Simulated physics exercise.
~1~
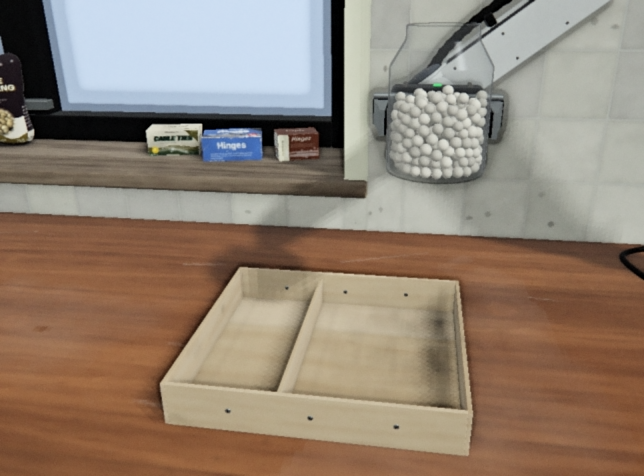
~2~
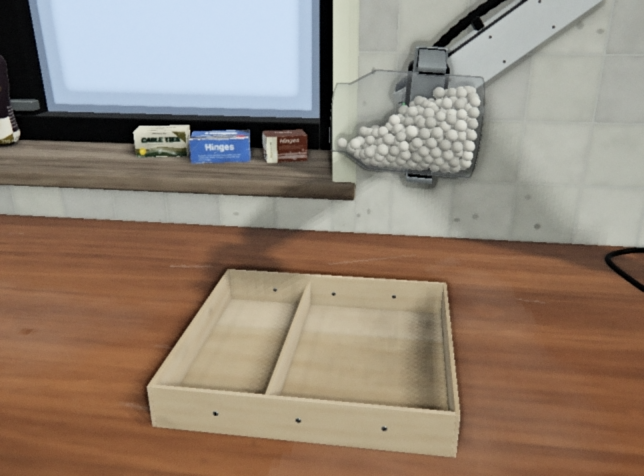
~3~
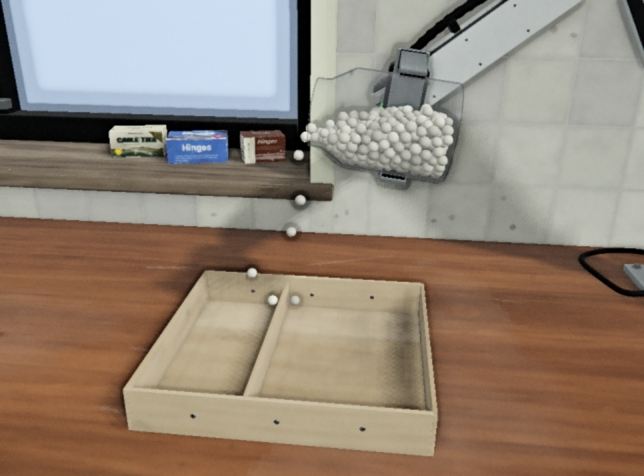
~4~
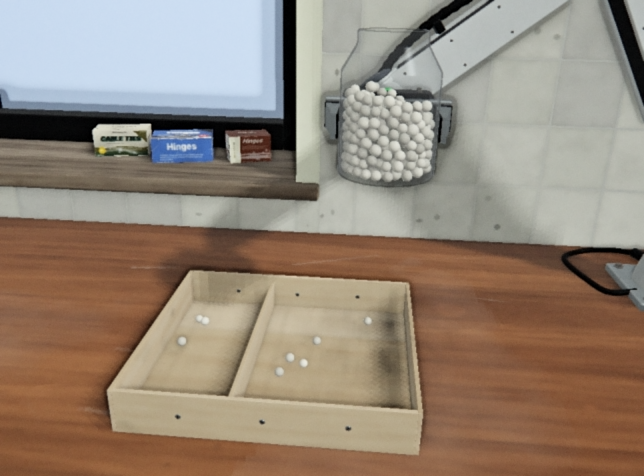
In the video, a gripper holds a clear jar of white beads above a divided wooden tray on a table, tips it leftward until a few beads spill, then turns it upright, leaving most beads inside and a few scattered across both tray compartments.
